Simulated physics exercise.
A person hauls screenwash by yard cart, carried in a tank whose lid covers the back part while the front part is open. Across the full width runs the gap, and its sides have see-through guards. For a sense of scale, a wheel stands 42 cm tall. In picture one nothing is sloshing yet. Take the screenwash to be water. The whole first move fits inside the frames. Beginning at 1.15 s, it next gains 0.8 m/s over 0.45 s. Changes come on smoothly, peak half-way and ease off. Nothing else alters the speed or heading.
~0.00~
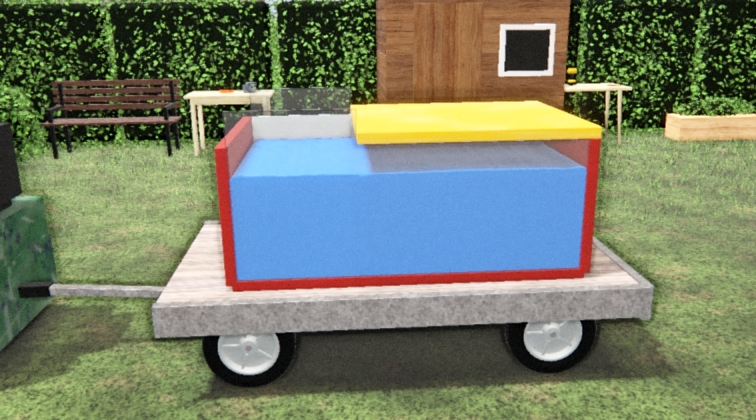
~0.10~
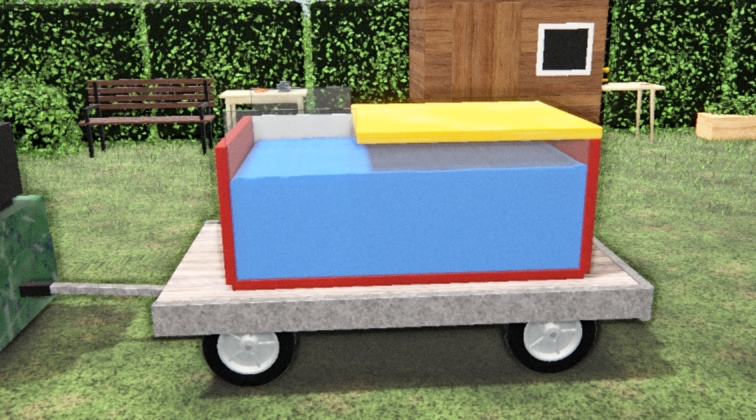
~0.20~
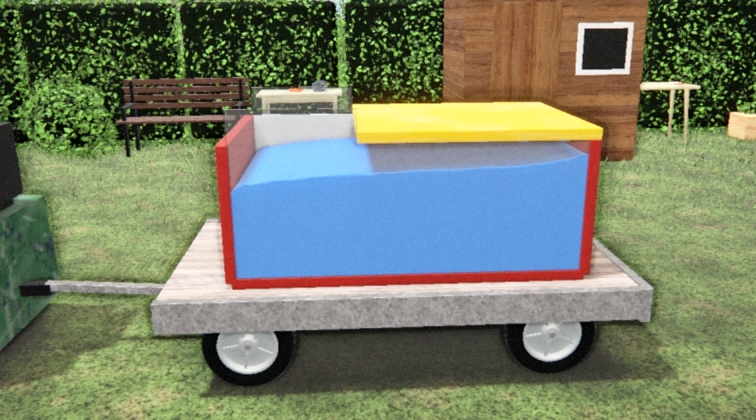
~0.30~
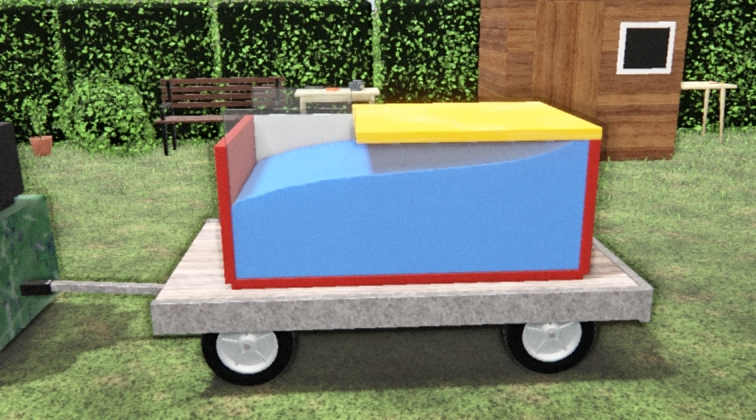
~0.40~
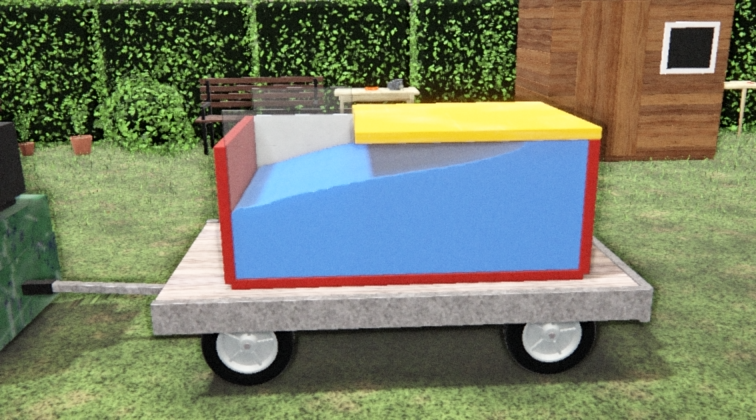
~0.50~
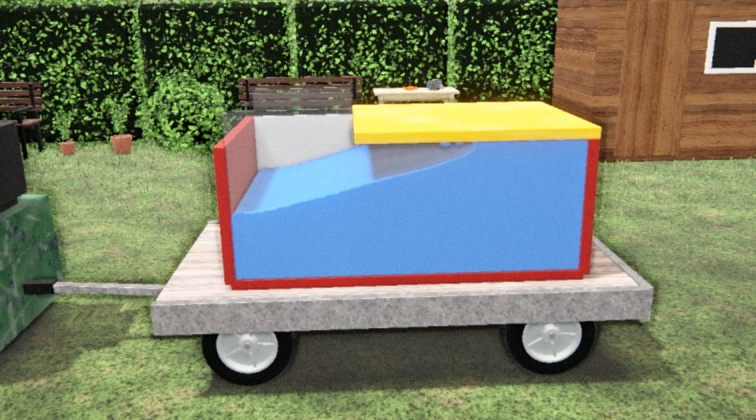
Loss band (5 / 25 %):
Small.
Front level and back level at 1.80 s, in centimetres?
Measured: Front = 32 cm, back = 58 cm.
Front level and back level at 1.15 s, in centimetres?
Level, front = 58 cm; level, back = 44 cm.
Then, 1.15 s in, the surface stands 57 cm on the front, 44 cm on the back; there is no loss.
Then, 1.80 s in, the surface stands 33 cm on the front, 59 cm on the back; there is no loss.
Then, 2.40 s in, the surface stands 59 cm on the front, 44 cm on the back; there is no loss.
Then, 4.49 s in, the loss stands at 2 per cent, over the front, 13 of 656 litres.
